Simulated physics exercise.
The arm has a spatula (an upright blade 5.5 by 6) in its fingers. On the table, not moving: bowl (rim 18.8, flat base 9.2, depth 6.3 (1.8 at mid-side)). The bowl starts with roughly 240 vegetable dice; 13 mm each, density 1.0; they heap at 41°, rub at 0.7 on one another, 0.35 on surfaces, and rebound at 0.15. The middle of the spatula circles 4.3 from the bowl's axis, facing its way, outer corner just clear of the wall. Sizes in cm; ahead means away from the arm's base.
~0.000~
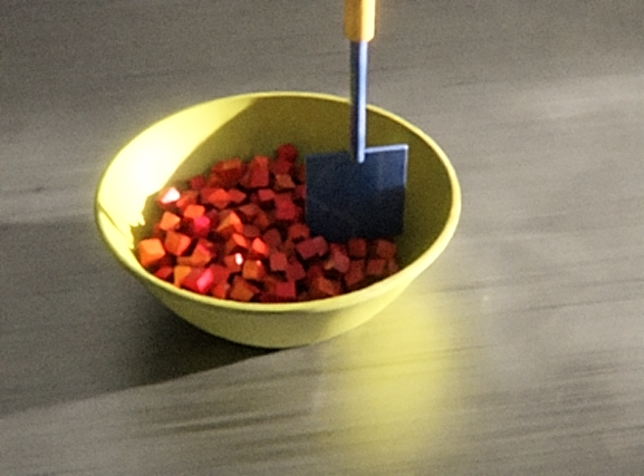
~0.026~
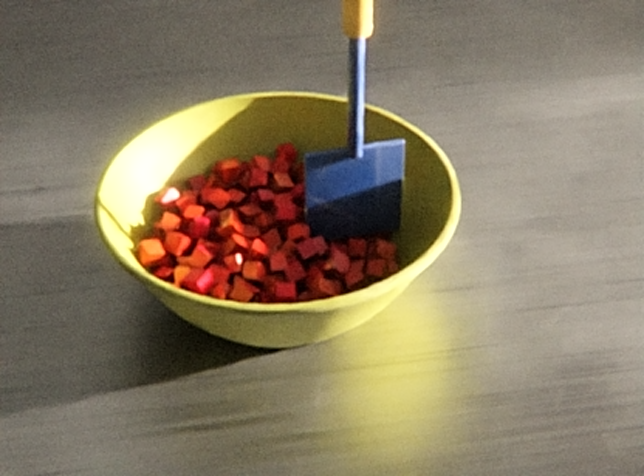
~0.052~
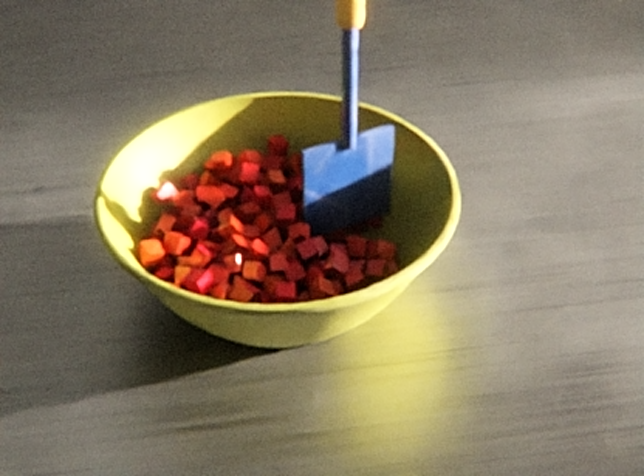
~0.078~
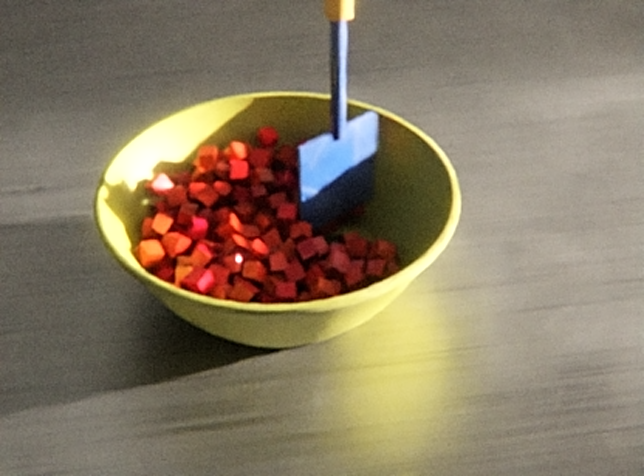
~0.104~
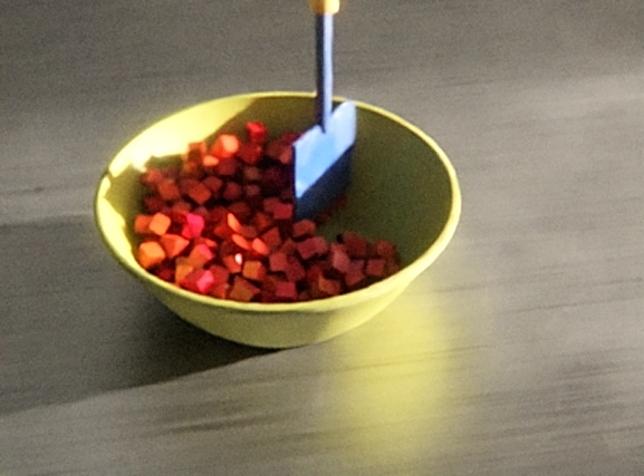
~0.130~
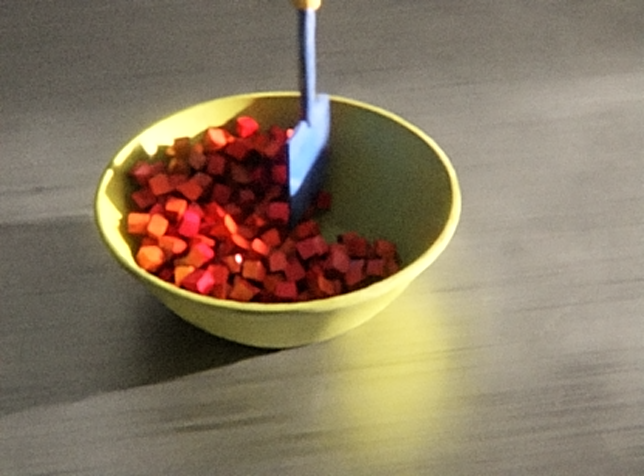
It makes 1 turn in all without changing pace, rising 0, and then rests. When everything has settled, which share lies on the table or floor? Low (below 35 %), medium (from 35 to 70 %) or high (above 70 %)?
On the table or floor the share is low, below 35 %.
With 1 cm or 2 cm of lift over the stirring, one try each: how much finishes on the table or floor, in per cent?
Some 15 and 15 per cent.
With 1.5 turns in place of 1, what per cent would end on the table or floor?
In that case some 35 per cent.
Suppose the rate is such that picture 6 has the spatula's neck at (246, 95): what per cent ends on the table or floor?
Some 45 per cent.
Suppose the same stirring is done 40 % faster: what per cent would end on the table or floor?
Then about 35 per cent.
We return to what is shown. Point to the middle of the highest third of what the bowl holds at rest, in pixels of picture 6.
At about (320, 158).
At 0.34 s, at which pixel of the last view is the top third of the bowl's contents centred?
Around (185, 253).
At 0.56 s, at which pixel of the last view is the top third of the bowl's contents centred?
At about (385, 234).
By 0.34 s, 175° round, highest piece 9 above the table; 230 in the bowl, 1 on the table or floor, 12 in flight or on the tool.
By 0.56 s, 291° round, highest piece 8 above the table; 197 in the bowl, 35 on the table or floor, 11 in flight or on the tool.
By 0.87 s, 0° round, highest piece 7 above the table; 189 in the bowl, 54 on the table or floor.
By 1.57 s, 0° round, highest piece 7 above the table; 189 in the bowl, 54 on the table or floor.
Final count, 189 in the bowl, 54 on the table or floor. That is 22 % on the table or floor.
